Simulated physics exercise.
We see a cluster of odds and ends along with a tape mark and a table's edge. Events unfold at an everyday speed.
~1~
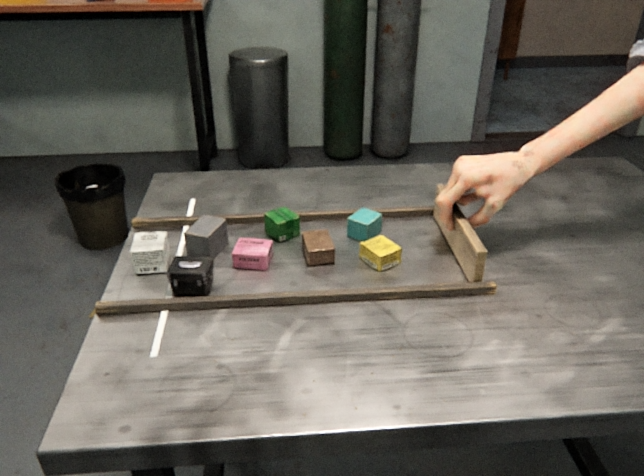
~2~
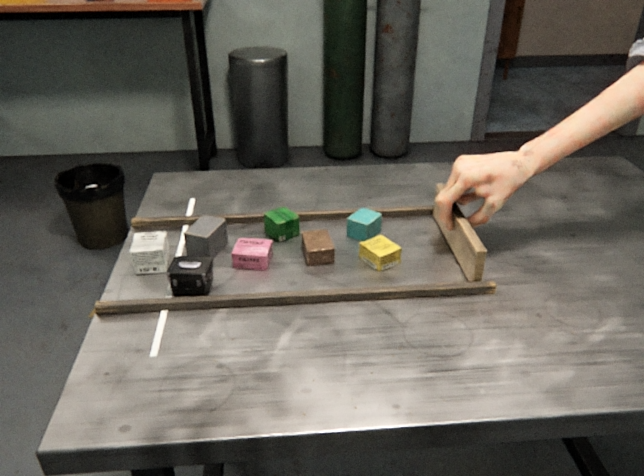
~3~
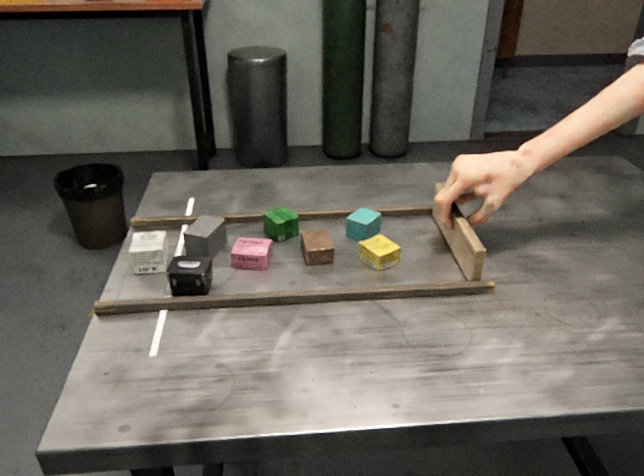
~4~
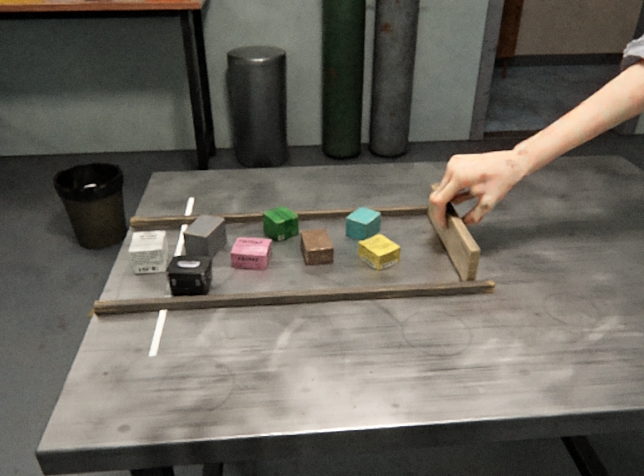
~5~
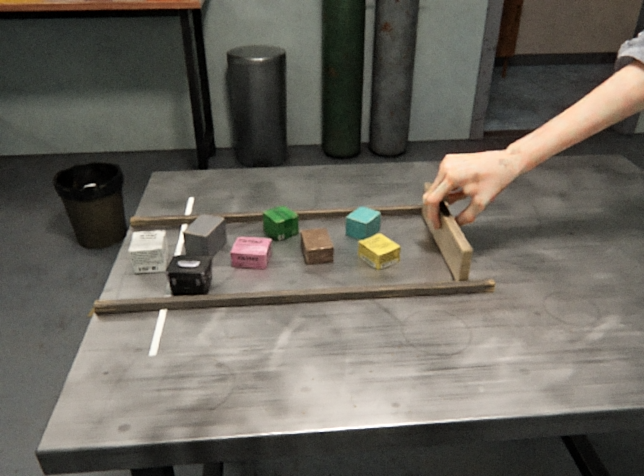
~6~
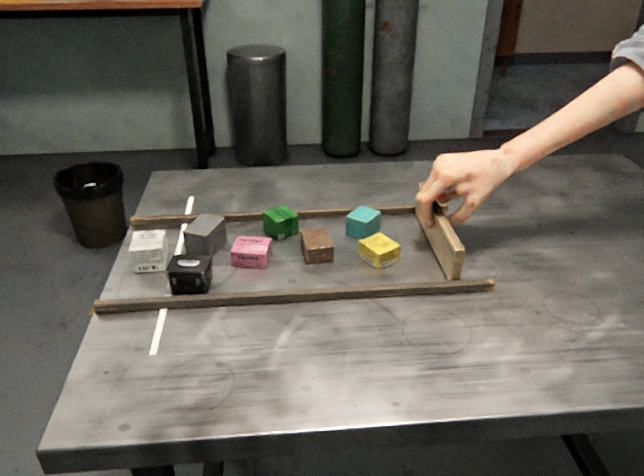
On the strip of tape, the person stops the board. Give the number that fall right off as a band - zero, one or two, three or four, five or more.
The push drops only one or a pair off the table.
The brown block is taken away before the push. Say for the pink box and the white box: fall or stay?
The pink box stays up top while the white box ends up below.
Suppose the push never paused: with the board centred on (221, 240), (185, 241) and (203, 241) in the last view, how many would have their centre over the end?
The counts are 1, 2 and 1, in that order.
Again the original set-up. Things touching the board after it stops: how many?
Contact count: 4.
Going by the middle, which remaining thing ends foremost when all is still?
It would be the grey block, I'd say.
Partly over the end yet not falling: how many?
As for overhanging, the count is 1.
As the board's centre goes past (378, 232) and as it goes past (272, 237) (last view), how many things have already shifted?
At first I count 2, and then 6.
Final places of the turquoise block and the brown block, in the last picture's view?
Final positions - turquoise block around (166, 239), brown block around (130, 261).
Early on, none off yet; white box at rest near (150, 251); black case at rest near (191, 274); grey block at rest near (206, 236).
A while later, none off yet; white box at rest near (150, 251); black case at rest near (191, 274); grey block moving near (199, 236).
Further along, none off yet; white box travelled about its own width near (107, 253); black case at rest near (190, 275); grey block travelled about its own width near (170, 234).
Finally, the number that fall off is one or two; lost, pink box and white box.
